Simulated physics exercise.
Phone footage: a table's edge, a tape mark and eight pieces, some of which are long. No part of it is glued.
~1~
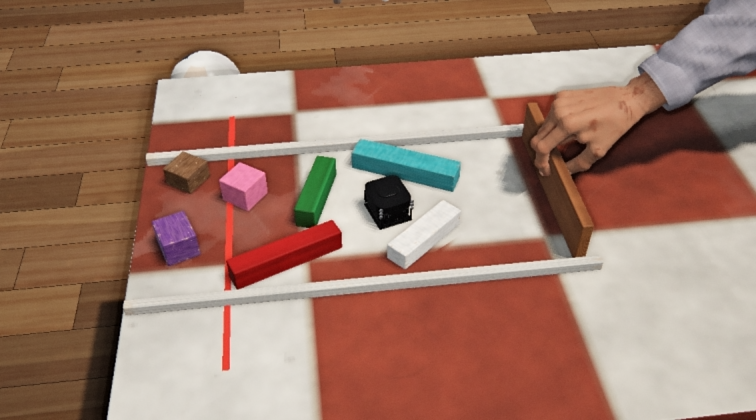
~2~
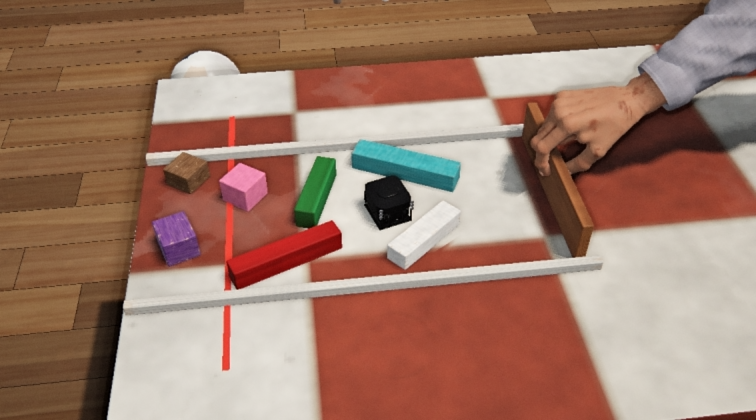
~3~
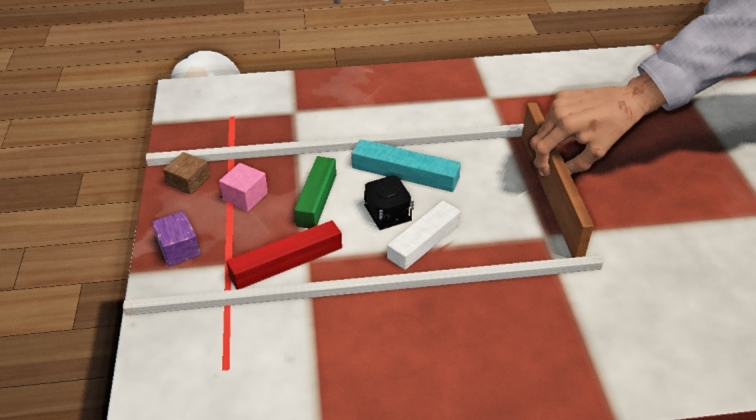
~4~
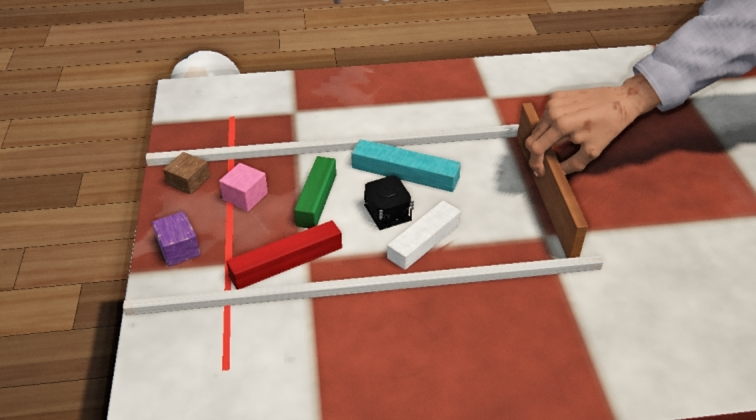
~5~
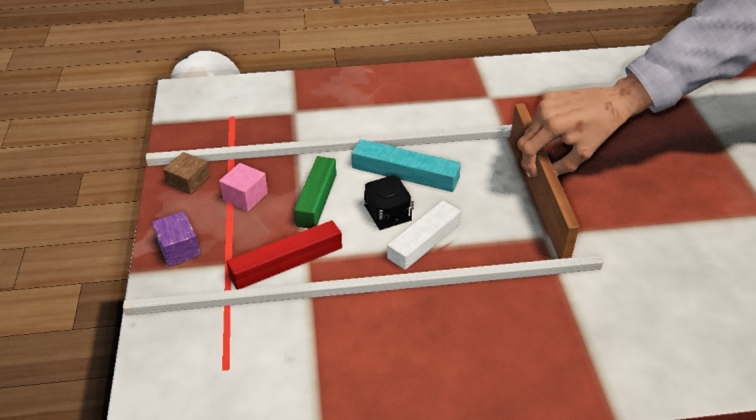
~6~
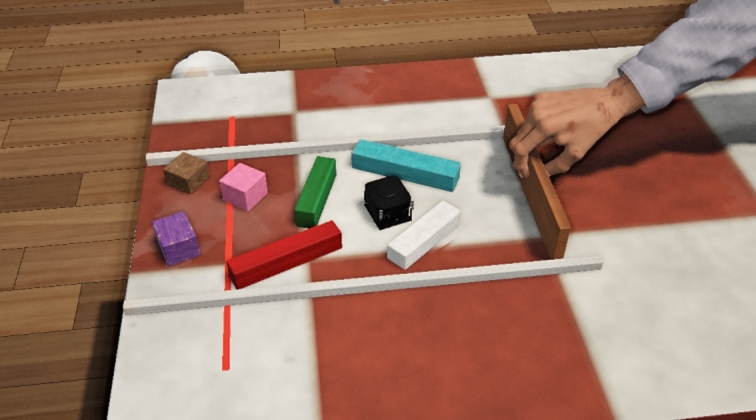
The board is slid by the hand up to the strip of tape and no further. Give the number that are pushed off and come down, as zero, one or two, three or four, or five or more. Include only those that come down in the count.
One or two come down.
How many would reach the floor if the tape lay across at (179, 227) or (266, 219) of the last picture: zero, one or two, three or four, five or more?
Five or more, then zero.
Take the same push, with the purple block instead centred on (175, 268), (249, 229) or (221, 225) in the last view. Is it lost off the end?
In turn: Topples off, topples off, topples off.
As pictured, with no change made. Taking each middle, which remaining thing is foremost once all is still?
That's the pink block.
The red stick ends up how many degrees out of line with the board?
Somewhere near 50 degrees, I'd say.
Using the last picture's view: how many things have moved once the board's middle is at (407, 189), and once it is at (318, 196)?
Note: First position 4; second position 6.
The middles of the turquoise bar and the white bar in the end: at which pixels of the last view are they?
Final positions - turquoise bar around (177, 181), white bar around (215, 259).
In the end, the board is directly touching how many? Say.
Counting them up gives 2.
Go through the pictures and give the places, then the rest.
The first frame shows purple block (176, 238); brown block (187, 172); pink block (244, 187); board (554, 176); tape (229, 222).
The second frame shows brown block (187, 173); board (554, 176).
The third frame shows pink block (244, 187); green stick (316, 192).
The fourth frame shows purple block (176, 238); white bar (425, 234).
The fifth frame shows brown block (187, 173); turquoise bar (406, 165).
The sixth frame shows purple block (176, 238); brown block (187, 173); pink block (244, 187); board (534, 178); tape (229, 222).
Soon after, none off yet; purple block at rest near (176, 238); brown block at rest near (187, 173); pink block at rest near (244, 187).
At rest, the number that fall off is one or two; fallen, brown block and purple block.
